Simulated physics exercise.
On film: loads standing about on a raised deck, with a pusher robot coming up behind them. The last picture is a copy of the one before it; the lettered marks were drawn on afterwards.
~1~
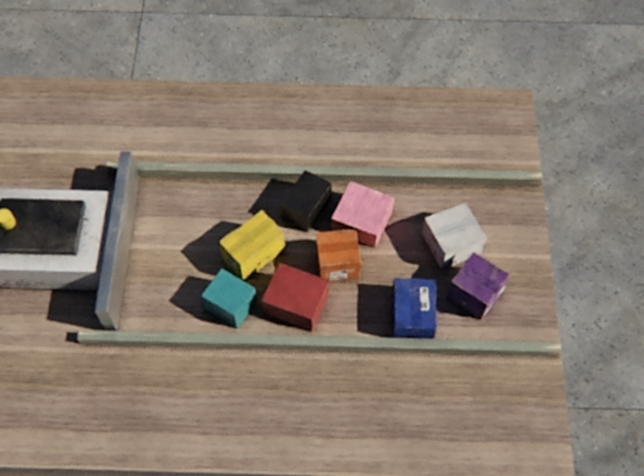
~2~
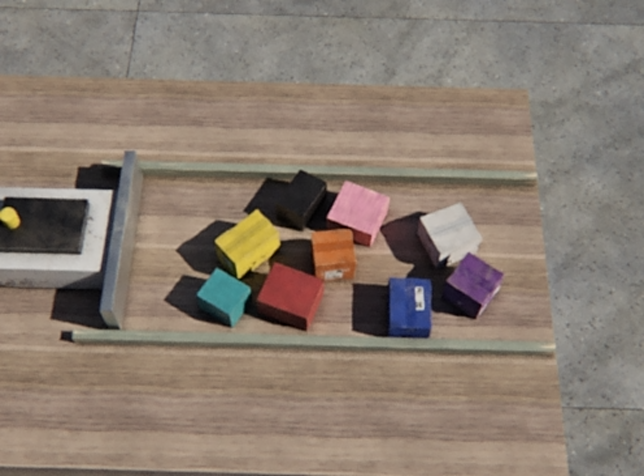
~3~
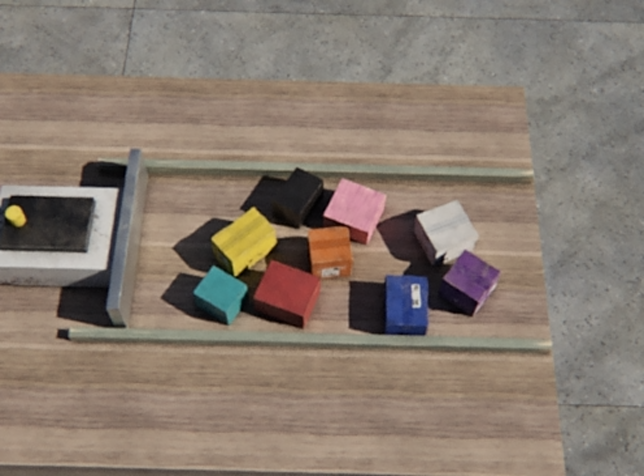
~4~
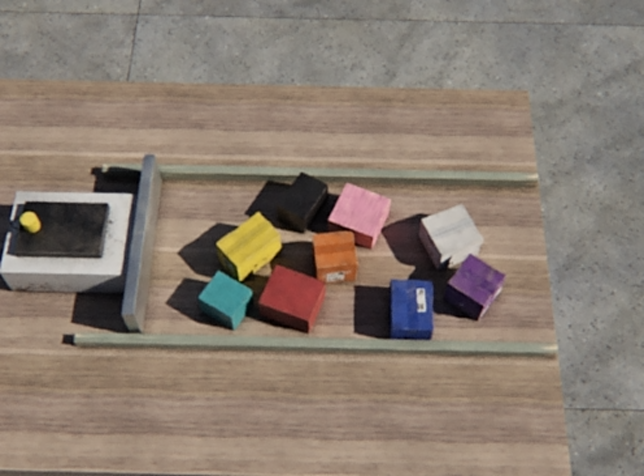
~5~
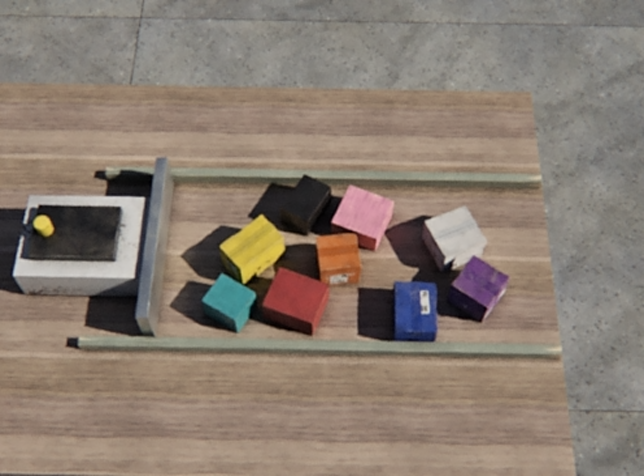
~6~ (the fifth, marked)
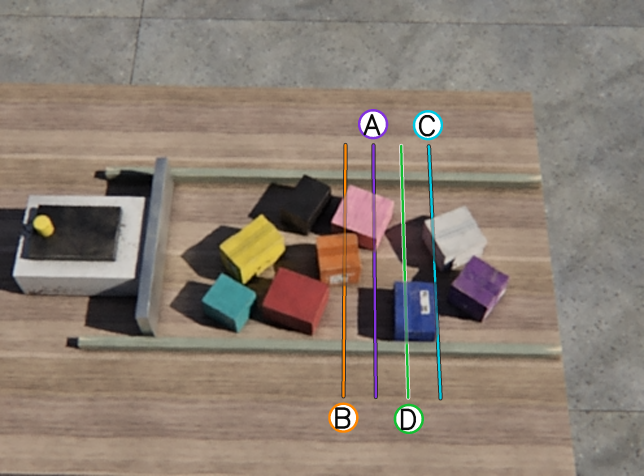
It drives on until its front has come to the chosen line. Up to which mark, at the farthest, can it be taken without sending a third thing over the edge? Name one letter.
The farthest such stop is C.
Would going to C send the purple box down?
By then, yes.
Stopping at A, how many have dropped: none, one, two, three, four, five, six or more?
In all, none.
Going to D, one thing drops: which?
It is the purple box.
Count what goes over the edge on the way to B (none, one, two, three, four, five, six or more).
In all, none.
On the marked copy, A at (375, 262); B at (345, 261); C at (434, 263); D at (404, 262).
With C. Early on, robot (184, 234); red crate (326, 301); turquoise crate (279, 298).
Further on, robot (285, 236); purple box (520, 283); blue box (474, 315).
At the end, robot (365, 237); purple box over the edge; blue box (555, 317); one fallen.
As for the rest, A is within the limit but short; B is within the limit but short; D is within the limit but short.
